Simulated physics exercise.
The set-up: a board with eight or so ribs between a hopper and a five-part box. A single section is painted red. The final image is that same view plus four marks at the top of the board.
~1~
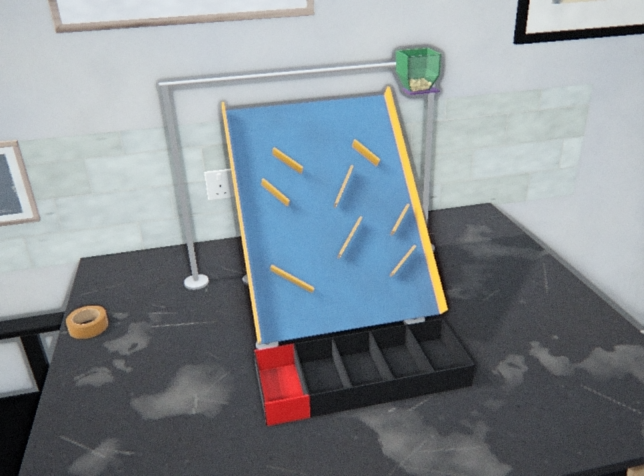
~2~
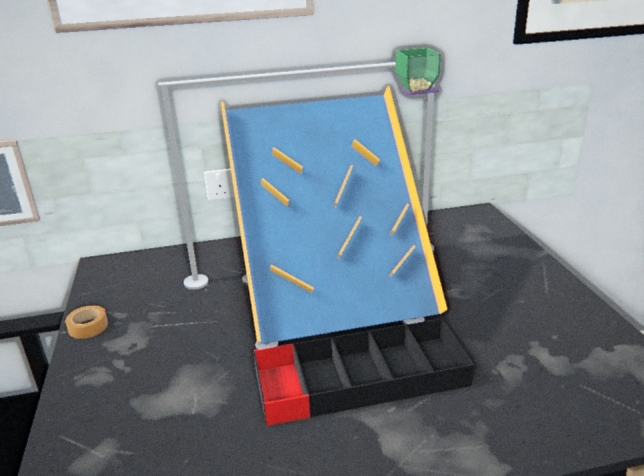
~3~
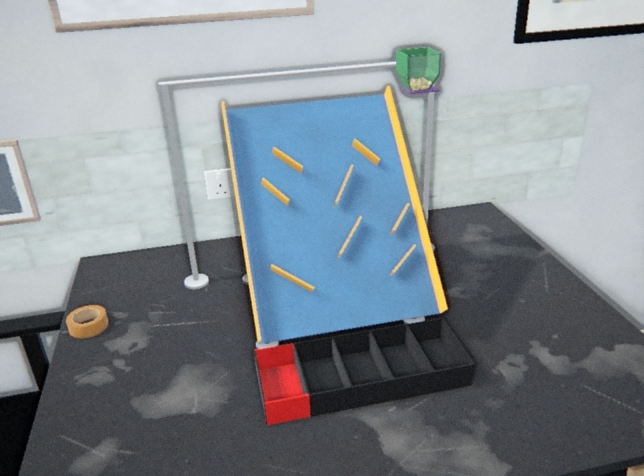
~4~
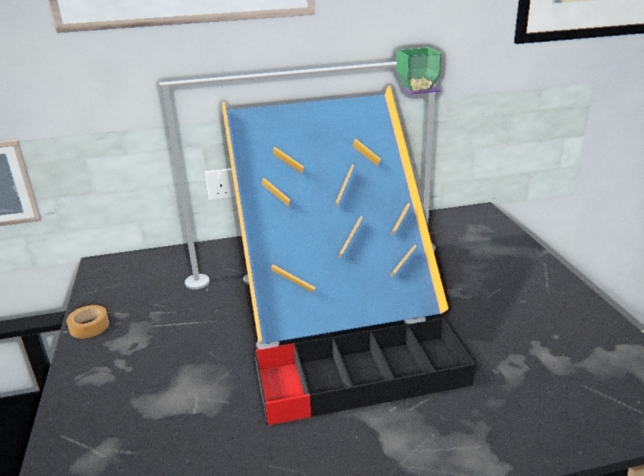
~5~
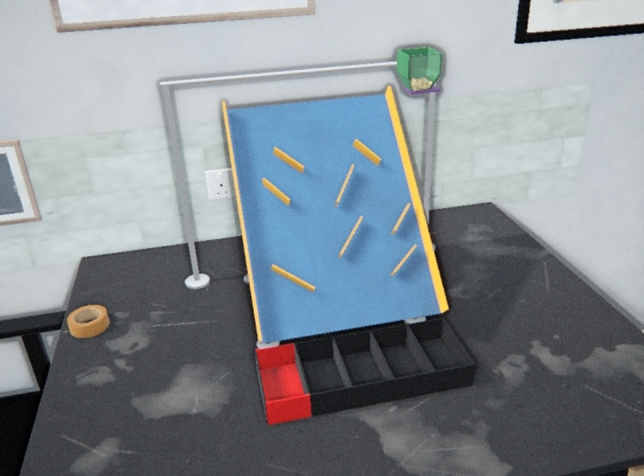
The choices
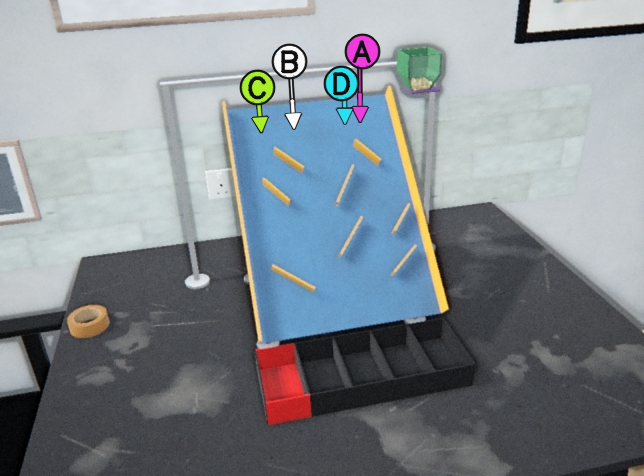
A tilted blue board with yellow ribs stands still above a black and red box.
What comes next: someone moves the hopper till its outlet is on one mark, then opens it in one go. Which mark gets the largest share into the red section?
Use mark C.
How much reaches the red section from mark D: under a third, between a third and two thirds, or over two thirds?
Under a third.
On the marked copy, mark A meets the board at (360, 116); mark B meets the board at (293, 123); mark C meets the board at (260, 126); mark D meets the board at (344, 118).
With A, none at all in the red section, all but a few in other sections, only a few outside the box.
With B, none at all in the red section, all but a few in other sections, only a few outside the box.
With C, close to a third in the red section, close to half in other sections, a small share outside the box.
With D, none at all in the red section, all but a few in other sections.
